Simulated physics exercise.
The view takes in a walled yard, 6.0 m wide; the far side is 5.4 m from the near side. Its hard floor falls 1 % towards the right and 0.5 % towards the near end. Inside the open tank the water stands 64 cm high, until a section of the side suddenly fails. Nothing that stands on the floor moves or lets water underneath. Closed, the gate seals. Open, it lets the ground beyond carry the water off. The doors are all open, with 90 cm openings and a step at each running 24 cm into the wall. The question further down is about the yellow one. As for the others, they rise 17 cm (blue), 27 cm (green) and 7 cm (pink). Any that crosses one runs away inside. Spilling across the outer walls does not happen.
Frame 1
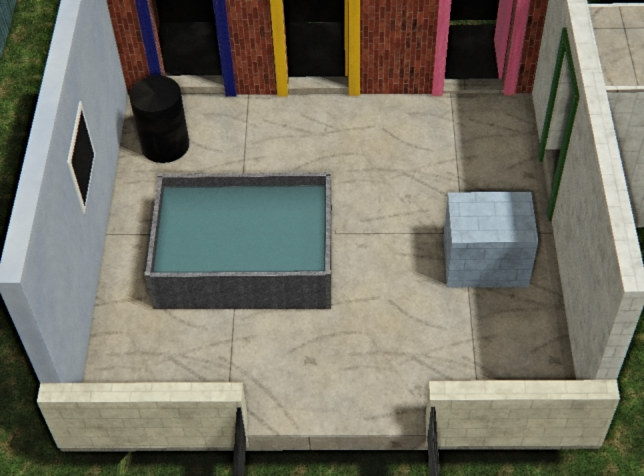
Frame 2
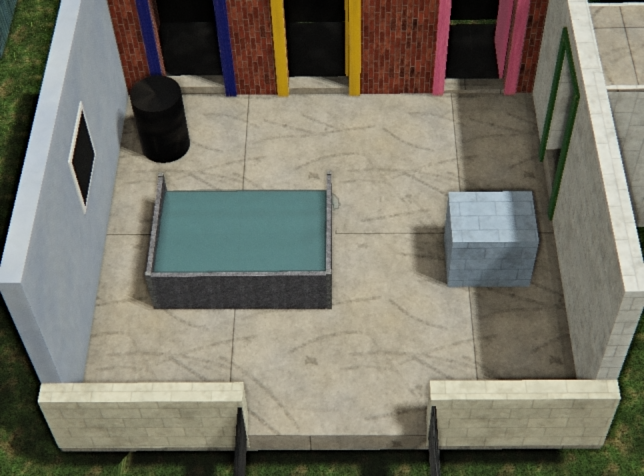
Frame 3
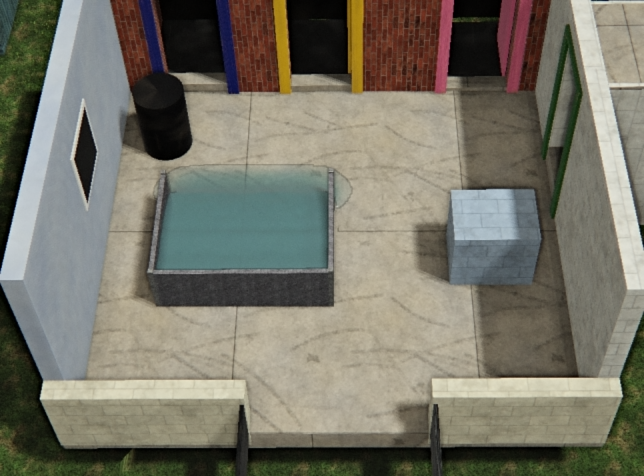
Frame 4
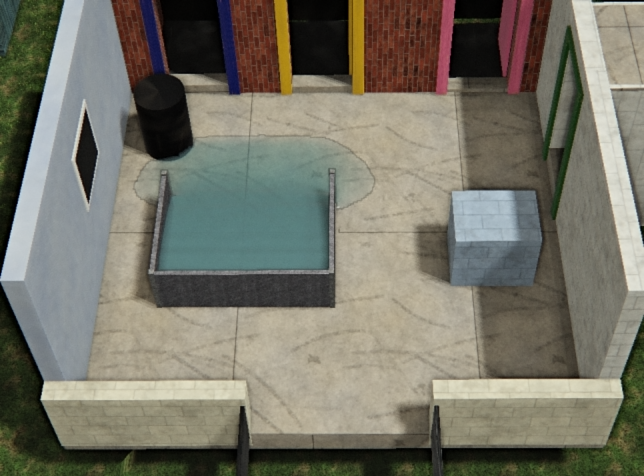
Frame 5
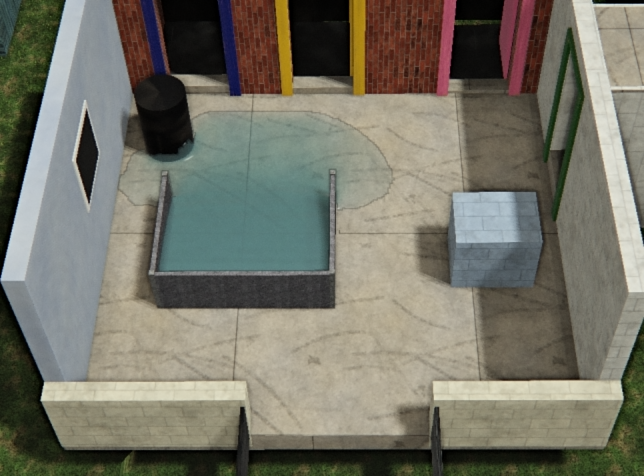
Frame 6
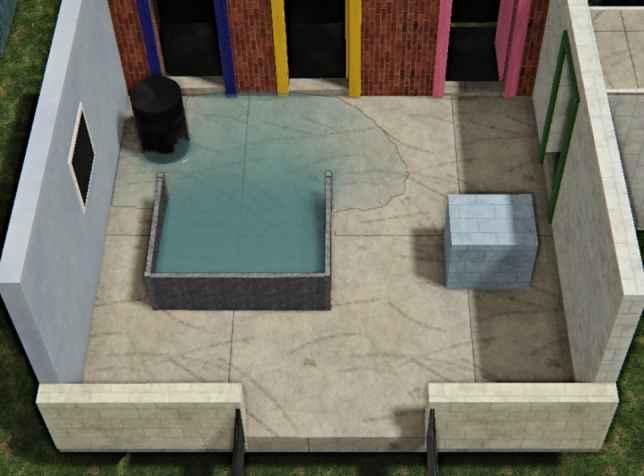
Water poured out of the open tank when its far side gave way, then spread across the yard floor, reaching around the black barrel and back toward the brick wall with the coloured doorways.
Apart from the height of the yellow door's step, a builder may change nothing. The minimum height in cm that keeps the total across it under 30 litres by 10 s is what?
It is close to 27 cm.
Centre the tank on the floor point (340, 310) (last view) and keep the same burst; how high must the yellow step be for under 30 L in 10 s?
A minimum of about 26 cm.
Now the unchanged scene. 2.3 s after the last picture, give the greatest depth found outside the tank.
Roughly 30 cm.
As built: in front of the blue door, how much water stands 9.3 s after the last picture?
About 1.0 cm.
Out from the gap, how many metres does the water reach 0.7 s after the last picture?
Front distance: Approx. 3.4 m.
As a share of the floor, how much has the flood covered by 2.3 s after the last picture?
Some 45 per cent is wet.
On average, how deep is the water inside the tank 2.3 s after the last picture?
On average, around 11 cm.
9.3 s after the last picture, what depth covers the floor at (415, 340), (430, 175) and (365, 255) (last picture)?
Going through the spots in order gives 6, 9 and 5 centimetres.
Then, 0.7 s after the last picture water covers 30 % of the floor, deepest (44 cm) near (250, 104); 33 cm at the yellow door, 54 litres in over its 13 cm step.
Then, 2.3 s after the last picture water covers 45 % of the floor, deepest (30 cm) near (531, 104); 19 cm at the yellow door, 175 litres in over its 13 cm step.
Then, 9.3 s after the last picture water covers 95 % of the floor, deepest (14 cm) near (577, 420); 5 cm at the yellow door, 186 litres in over its 13 cm step.
At the yellow door as built, the water peaked near 33 cm, 0.9 s after the last picture.
Run again over the same 10 s with other heights there, 43 litres in over 24.5 cm, 5 litres over 33.5 cm. The limit of 30 litres is kept from about 27 cm up.
